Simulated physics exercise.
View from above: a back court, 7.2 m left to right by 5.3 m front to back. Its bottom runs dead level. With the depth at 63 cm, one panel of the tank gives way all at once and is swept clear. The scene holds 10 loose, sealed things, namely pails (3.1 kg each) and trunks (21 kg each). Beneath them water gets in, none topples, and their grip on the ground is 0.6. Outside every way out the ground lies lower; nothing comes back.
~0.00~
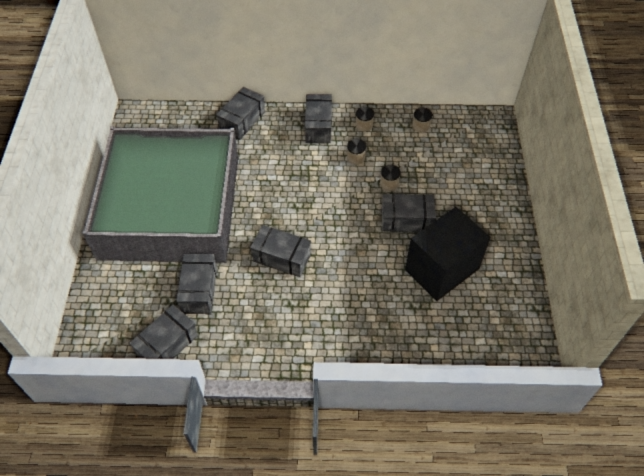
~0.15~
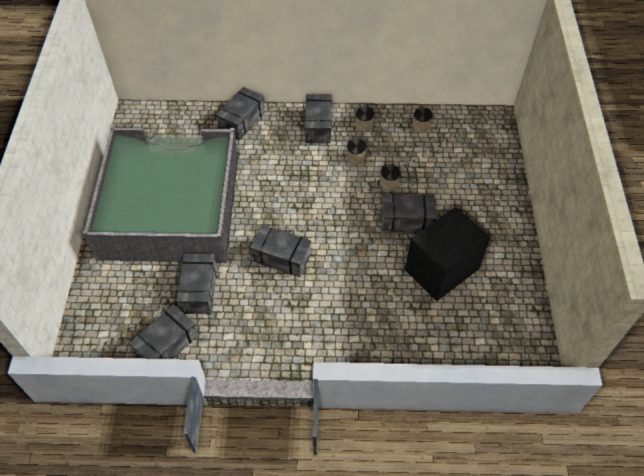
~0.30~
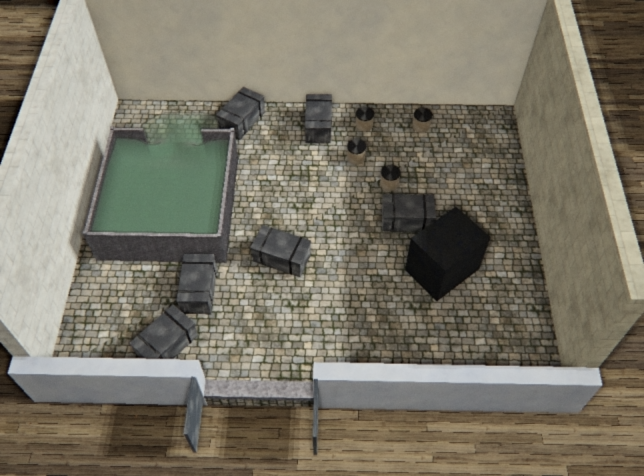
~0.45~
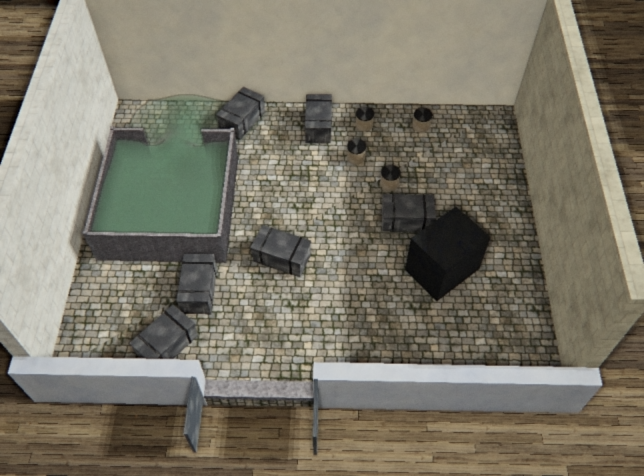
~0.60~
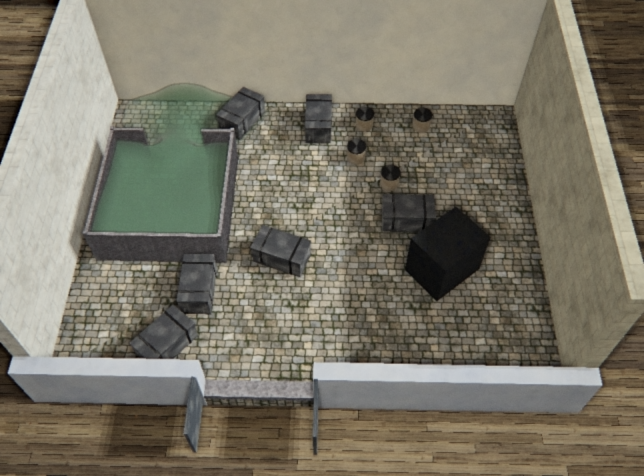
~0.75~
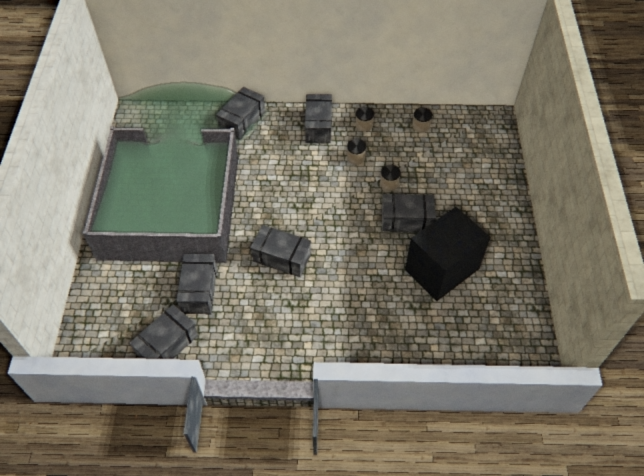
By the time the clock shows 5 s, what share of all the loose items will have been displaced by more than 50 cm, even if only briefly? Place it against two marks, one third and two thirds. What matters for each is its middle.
Between the two marks.
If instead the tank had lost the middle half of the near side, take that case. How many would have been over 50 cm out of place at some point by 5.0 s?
So the tally would be 2.
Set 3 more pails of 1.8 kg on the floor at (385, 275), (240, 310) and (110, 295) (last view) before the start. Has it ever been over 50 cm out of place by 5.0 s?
Reading them off in order: Not beyond, not beyond, not beyond.
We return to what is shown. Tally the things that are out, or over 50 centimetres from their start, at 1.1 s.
By that time the total stands at 0.
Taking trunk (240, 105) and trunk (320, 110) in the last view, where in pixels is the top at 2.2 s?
First near (293, 152), second near (364, 115).
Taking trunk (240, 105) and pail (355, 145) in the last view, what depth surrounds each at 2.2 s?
Depths: Near 4 cm, then near 2 cm.
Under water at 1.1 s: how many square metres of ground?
Roughly 7.0 m2.
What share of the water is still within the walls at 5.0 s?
About 100 in a hundred parts of the water.
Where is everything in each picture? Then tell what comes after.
The first frame shows a trunk at (240, 105) rests on the ground; a pail at (423, 114), on the bottom; water covers 3.8 m2; 0 of 10 have shifted.
The second frame shows a trunk at (240, 105) rests on the ground; a pail at (423, 114) rests on the ground; 4.4 m2 under water; 0 of 10 have shifted.
The third frame shows a trunk at (240, 105) rests on the ground; a pail at (423, 114) rests on the ground; 5.1 m2 under water; 0 of 10 have shifted.
The fourth frame shows a trunk at (240, 105) rests on the ground; a pail at (423, 114) rests on the ground; water covers 5.9 m2; 0 of 10 have shifted.
The fifth frame shows a trunk at (240, 105) rests on the ground; a pail at (423, 114) rests on the ground; 6.1 m2 under water; 0 of 10 have shifted.
The sixth frame shows a trunk at (240, 105) rests on the ground; a pail at (423, 114), on the bottom; water covers 6.3 m2; 0 of 10 have shifted.
After 1.1 s 0 of 10 are over 50 cm from their spots; 0 afloat.
After 2.2 s 2 of 10 are over 50 cm from their spots; 0 afloat.
After 3.5 s 6 of 10 are over 50 cm from their spots; 3 afloat.
After 5.0 s 6 of 10 are over 50 cm from their spots, and 6 have been at some point; 5 afloat.
